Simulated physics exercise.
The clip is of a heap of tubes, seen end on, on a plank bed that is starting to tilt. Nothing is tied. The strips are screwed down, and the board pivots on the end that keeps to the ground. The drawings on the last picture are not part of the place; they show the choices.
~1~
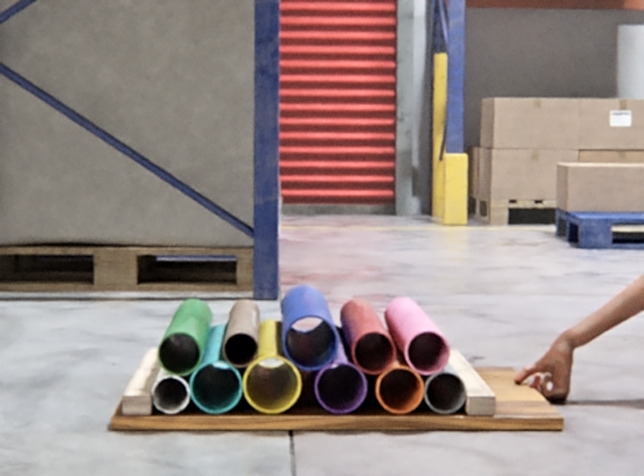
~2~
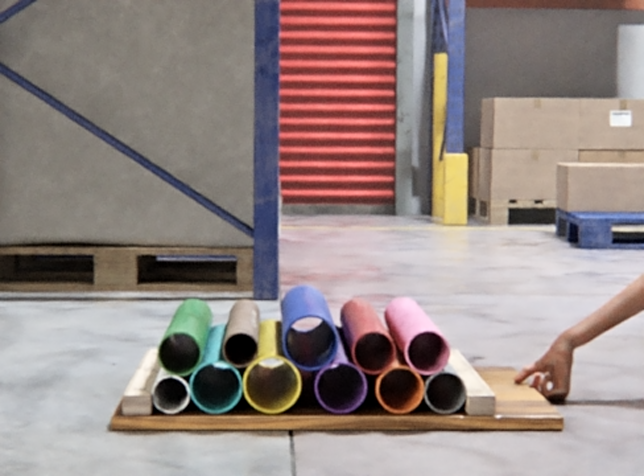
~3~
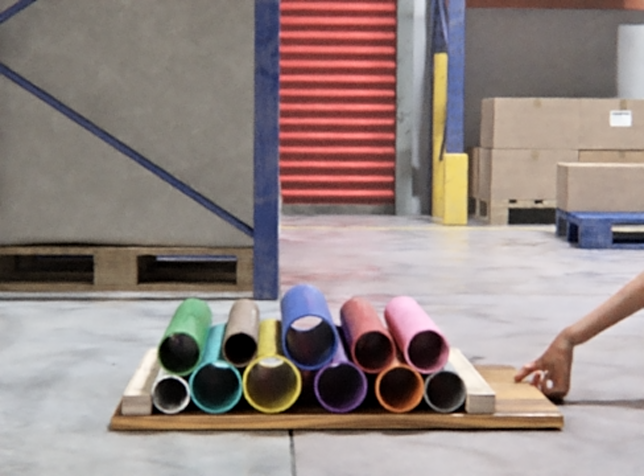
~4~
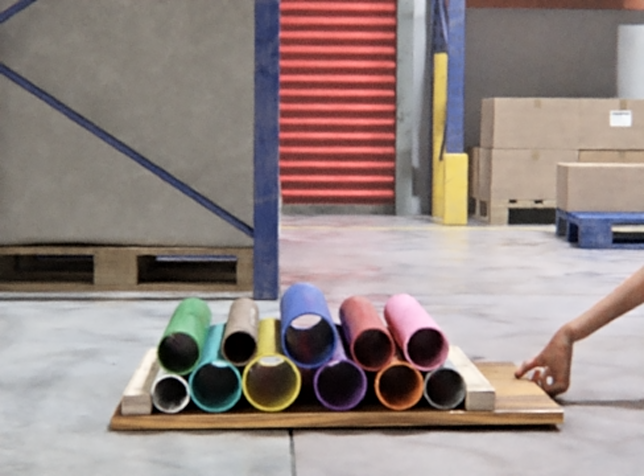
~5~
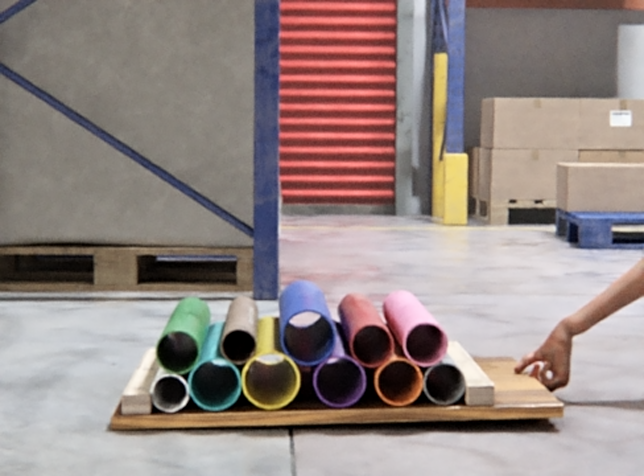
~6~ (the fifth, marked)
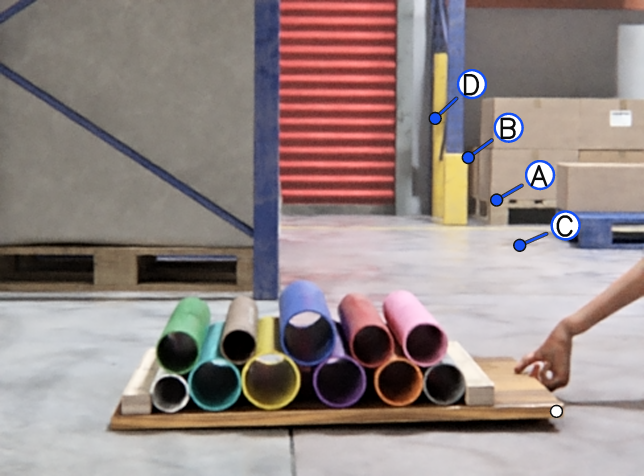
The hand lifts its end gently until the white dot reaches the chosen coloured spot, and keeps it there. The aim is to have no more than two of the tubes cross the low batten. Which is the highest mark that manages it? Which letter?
Stop at A.
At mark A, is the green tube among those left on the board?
No.
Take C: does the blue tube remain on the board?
Yes.
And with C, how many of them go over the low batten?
It comes to one.
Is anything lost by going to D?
Yes.
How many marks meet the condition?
Two of the four.
On the copy, A at (497, 200); B at (468, 157); C at (520, 246); D at (435, 118); the white dot at (556, 411).
On A. First, board at 17°.
Then, board at 30°.
Finally, board at 30°, one over the low batten (green).
By contrast, B five over the low batten; C one over the low batten (green); D five over the low batten.
